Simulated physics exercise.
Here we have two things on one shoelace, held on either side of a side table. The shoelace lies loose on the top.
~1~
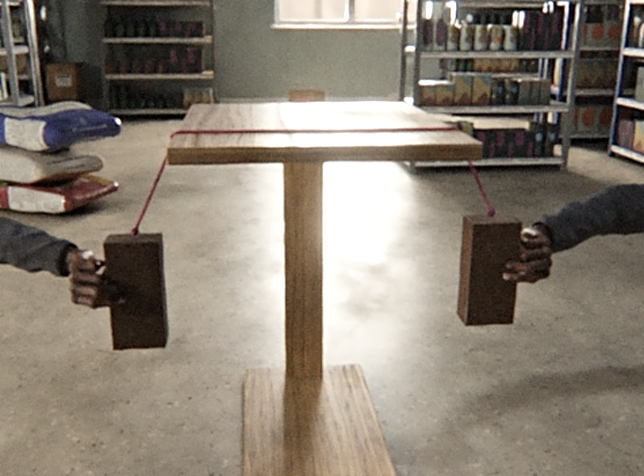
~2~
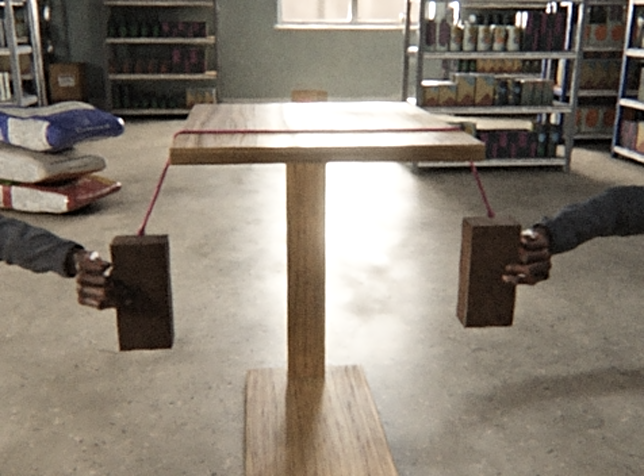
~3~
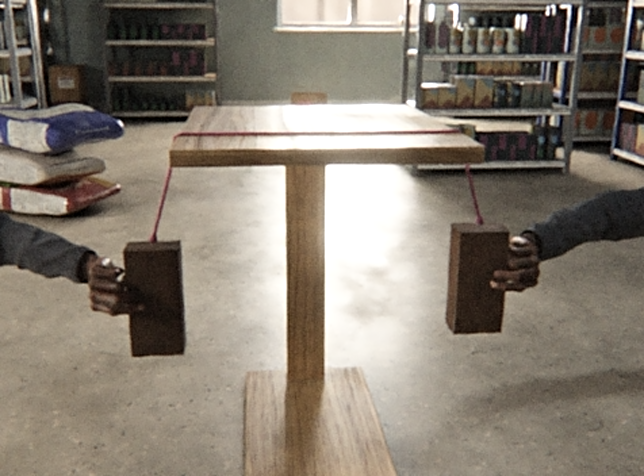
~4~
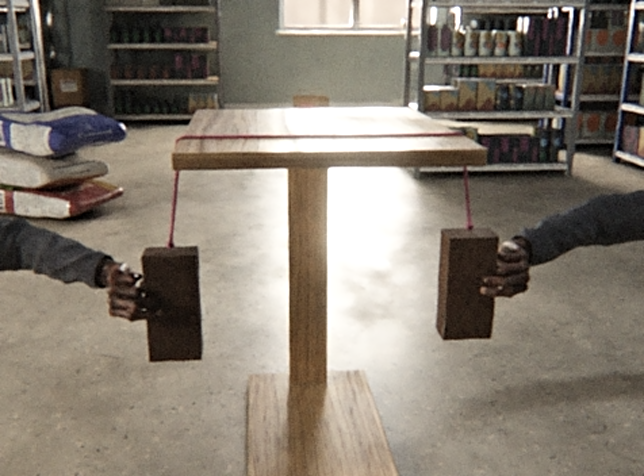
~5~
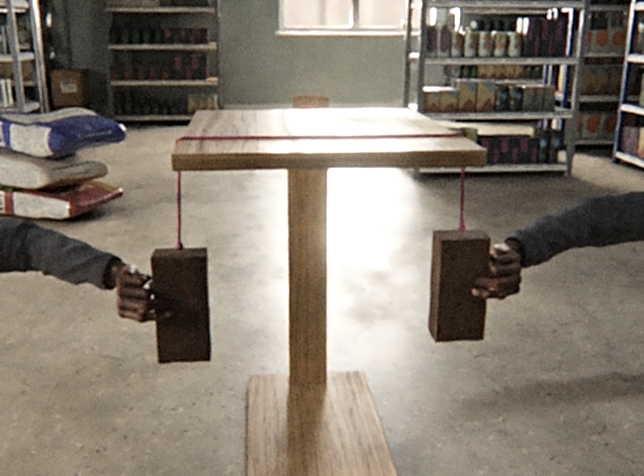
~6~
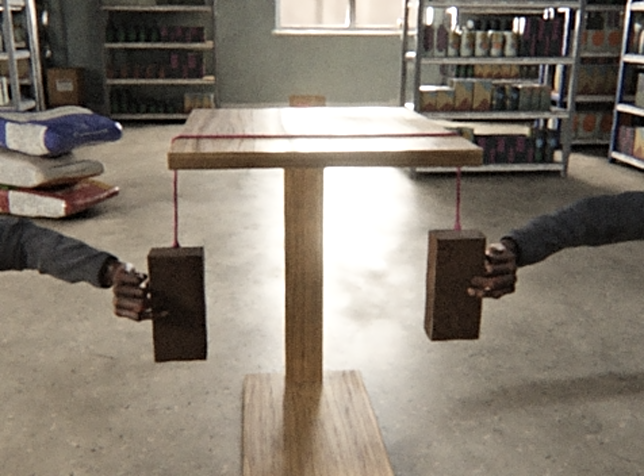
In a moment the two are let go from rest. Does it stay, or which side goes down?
Outcome: The shoelace stays as it is.
Then, 0.44 s on from there, left brick still level near (185, 304); right brick still level near (449, 285).
Then, 0.96 s on from there, left brick still level near (182, 304); right brick still level near (453, 285).
Then, 1.52 s on from there, left brick still level near (185, 304); right brick still level near (449, 285).
In the end, left brick still level near (186, 304); right brick still level near (449, 285). The shoelace hangs still.
